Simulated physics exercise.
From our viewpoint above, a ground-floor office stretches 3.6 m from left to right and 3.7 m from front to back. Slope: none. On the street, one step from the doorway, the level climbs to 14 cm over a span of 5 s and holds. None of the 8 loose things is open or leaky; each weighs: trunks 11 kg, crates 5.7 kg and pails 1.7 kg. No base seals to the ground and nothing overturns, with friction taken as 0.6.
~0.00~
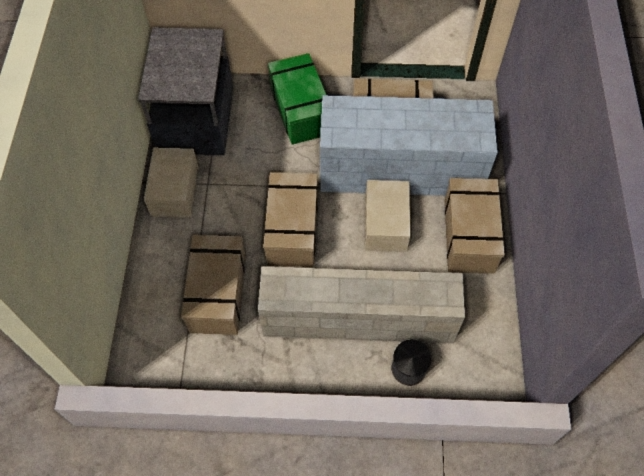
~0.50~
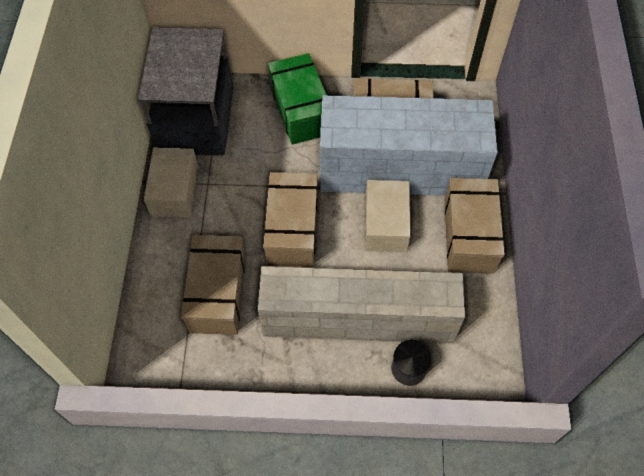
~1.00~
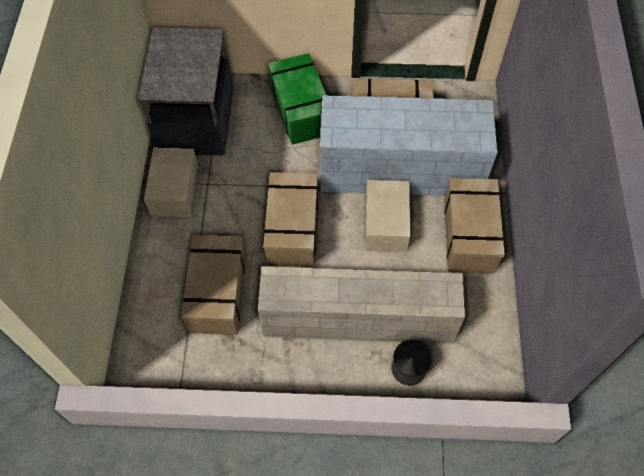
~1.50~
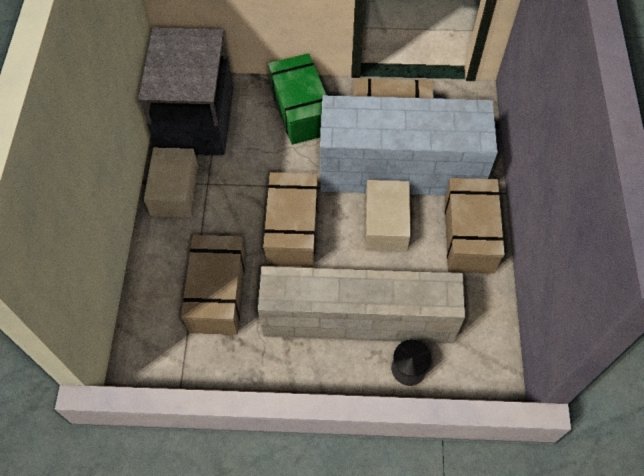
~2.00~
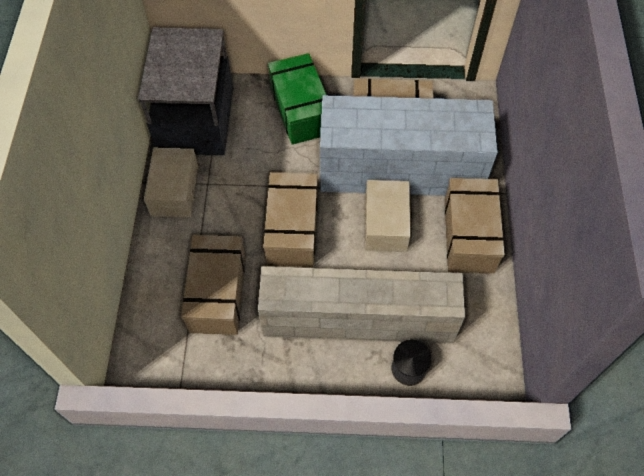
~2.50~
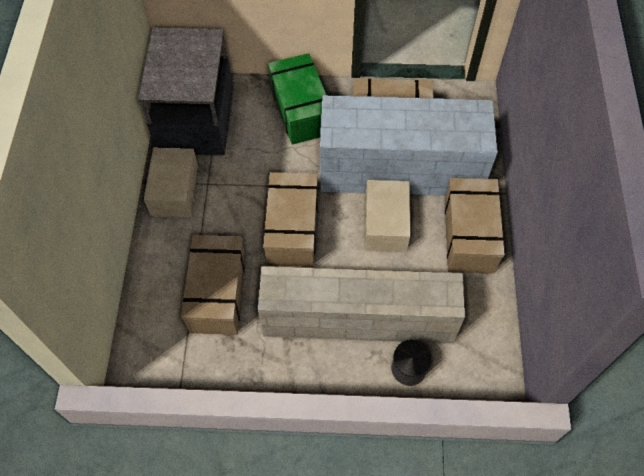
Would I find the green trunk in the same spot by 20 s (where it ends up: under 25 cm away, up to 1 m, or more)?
It will go beyond a metre.
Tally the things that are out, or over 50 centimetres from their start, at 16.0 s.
Count: 4.
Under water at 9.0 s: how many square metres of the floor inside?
Roughly 8.0 m2.
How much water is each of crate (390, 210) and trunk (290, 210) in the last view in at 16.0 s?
Close to 4 and 5 centimetres.
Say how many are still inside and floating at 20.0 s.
It comes to 8 of them.
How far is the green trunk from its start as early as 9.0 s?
Around 60 centimetres.
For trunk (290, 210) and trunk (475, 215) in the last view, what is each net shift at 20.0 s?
In that order: 100 cm, 30 cm.
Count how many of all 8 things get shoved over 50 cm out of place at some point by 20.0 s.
By my tally, 5.
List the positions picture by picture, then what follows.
In the first frame, the green trunk at (300, 86), on the bottom; water covers 0.0 m2; 0 of 8 have shifted.
In the second frame, the green trunk at (300, 86) rests on the ground; 0.0 m2 under water; 0 of 8 have shifted.
In the third frame, the green trunk at (300, 86), on the bottom; 0.0 m2 under water; 0 of 8 have shifted.
In the fourth frame, the green trunk at (300, 86), on the bottom; 0.0 m2 under water; 0 of 8 have shifted.
In the fifth frame, the green trunk at (300, 86), on the bottom; 0.0 m2 under water; 0 of 8 have shifted.
In the sixth frame, the green trunk at (300, 86), on the bottom; 0.0 m2 under water; 0 of 8 have shifted.
After 4.0 s the green trunk is near (300, 86), 0.0 m from its start, aground; 0 afloat.
After 9.0 s the green trunk is near (245, 107), 0.6 m from its start, afloat; 2 afloat.
After 16.0 s the green trunk is near (165, 217), 2.0 m from its start, afloat; 8 afloat.
After 20.0 s the green trunk is near (243, 234), 1.8 m from its start, afloat; 8 afloat.
